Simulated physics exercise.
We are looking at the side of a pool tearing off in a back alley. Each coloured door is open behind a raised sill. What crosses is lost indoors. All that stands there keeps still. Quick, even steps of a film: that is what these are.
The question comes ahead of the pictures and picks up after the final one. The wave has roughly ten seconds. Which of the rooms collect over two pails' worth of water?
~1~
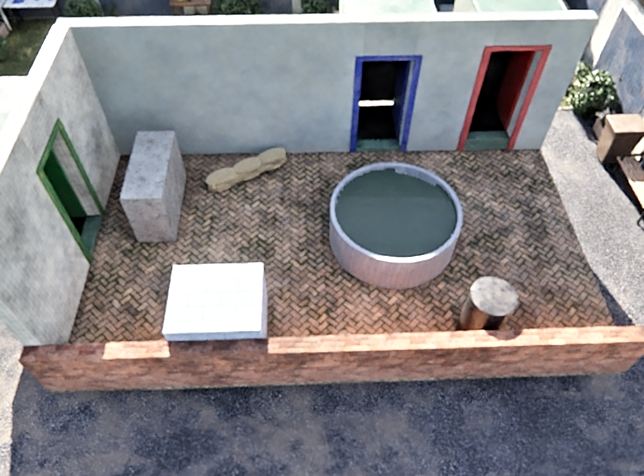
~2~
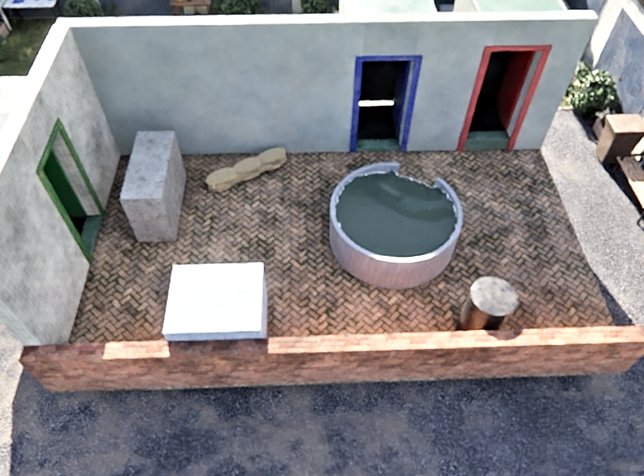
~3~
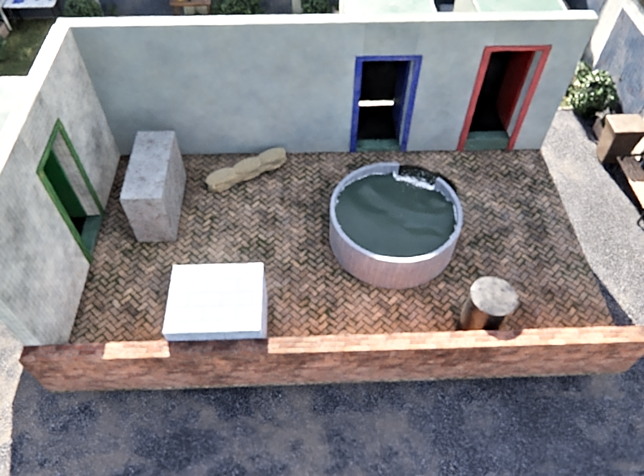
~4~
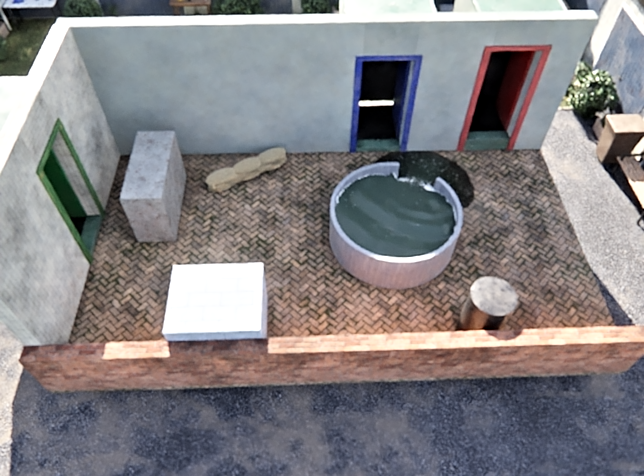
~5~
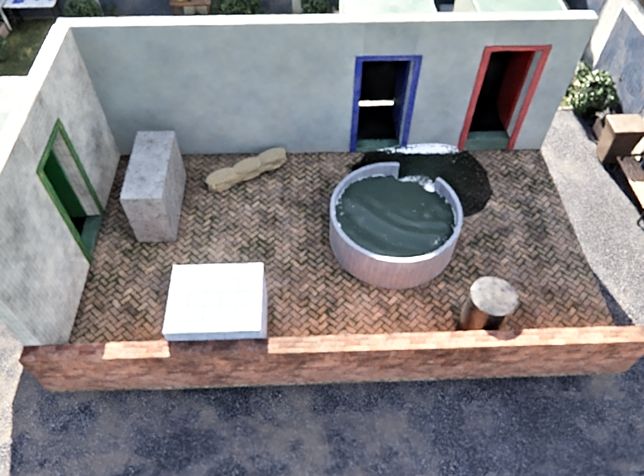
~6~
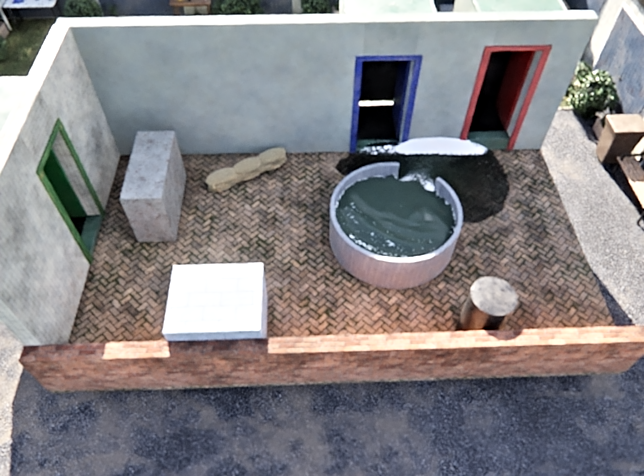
At the end, the red door keeps it to two buckets; the green door keeps it to two buckets; the blue door lets in beyond two buckets.
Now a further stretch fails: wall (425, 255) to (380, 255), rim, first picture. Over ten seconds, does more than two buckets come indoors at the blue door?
Blue door: Remains below.
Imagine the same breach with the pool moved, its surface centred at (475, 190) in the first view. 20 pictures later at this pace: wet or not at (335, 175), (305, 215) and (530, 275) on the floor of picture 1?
One after the other: Flooded, under water, clear.
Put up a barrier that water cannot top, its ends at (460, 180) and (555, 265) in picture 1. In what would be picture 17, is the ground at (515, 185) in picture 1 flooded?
Submerged.
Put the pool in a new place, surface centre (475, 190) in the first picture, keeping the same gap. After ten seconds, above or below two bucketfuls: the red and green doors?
Red: Exceeds it; green: Falls short.
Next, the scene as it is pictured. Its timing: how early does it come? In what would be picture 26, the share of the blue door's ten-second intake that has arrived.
Around 85 percent.
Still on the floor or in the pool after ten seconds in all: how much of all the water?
I make it around 42 per cent.
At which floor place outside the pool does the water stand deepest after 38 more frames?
It should be close to (410, 156).
A moment on, water covers 15 % of the floor; the red door wet at the sill, nothing in, the green door not reached, the blue door under two buckets in.
Next, water covers 20 % of the floor; the red door wet at the sill, nothing in, the green door not reached, the blue door over two buckets in.
Then, water covers 30 % of the floor; the red door wet at the sill, nothing in, the green door not reached, the blue door over two buckets in.
Later, water covers 40 % of the floor; the red door wet at the sill, nothing in, the green door not reached, the blue door far over two buckets in.
In the end, water covers 55 % of the floor; the red door wet at the sill, nothing in, the green door not reached, the blue door far over two buckets in.
